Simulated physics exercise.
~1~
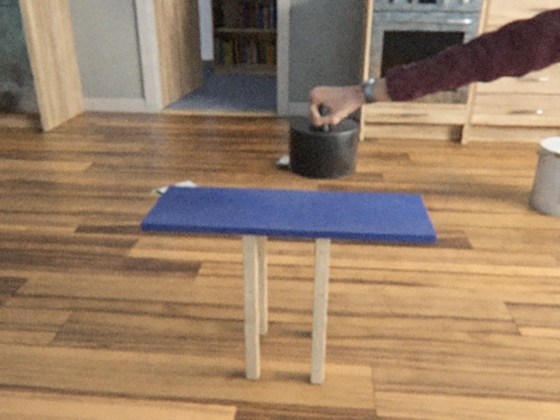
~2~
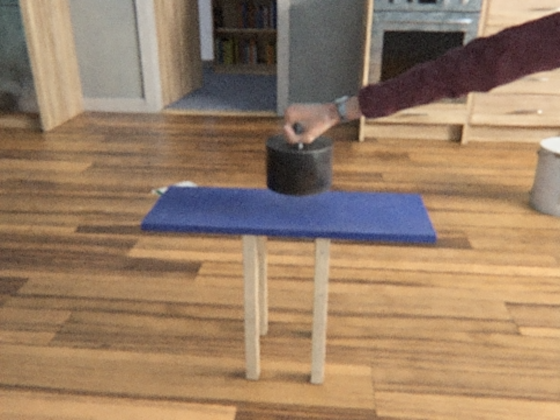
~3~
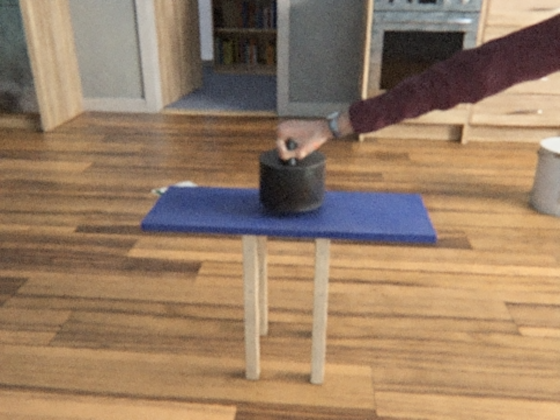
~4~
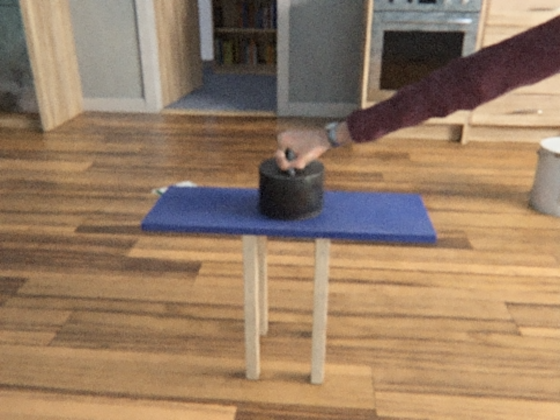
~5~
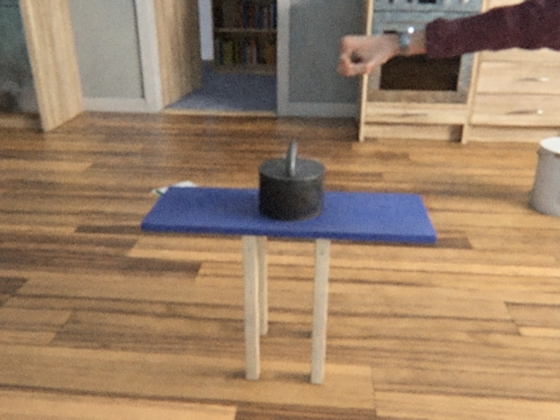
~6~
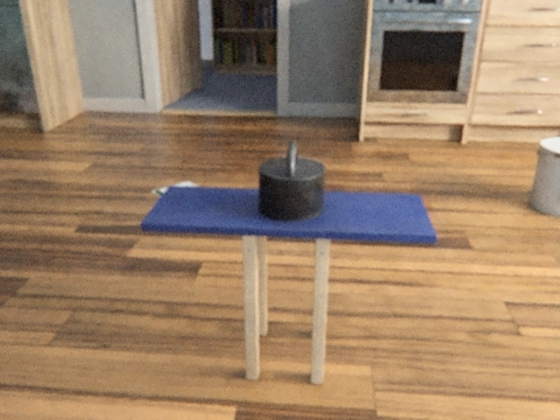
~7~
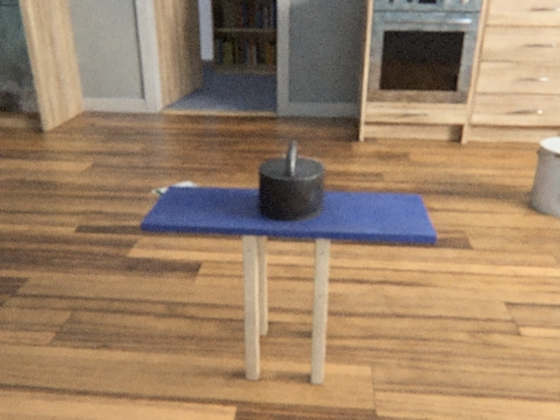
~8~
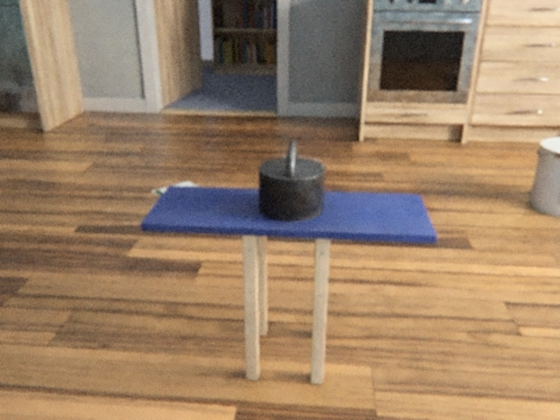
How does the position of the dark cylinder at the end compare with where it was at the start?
At the start it is held in the air by a hand, higher and farther to the right. At the end it sits lower and a little to the left, resting on the blue top of the stand with no hand on it.
Dark cylinder being lowered leftward by a hand onto a blue-topped stand, then resting there steadily as the hand lets go and withdraws.
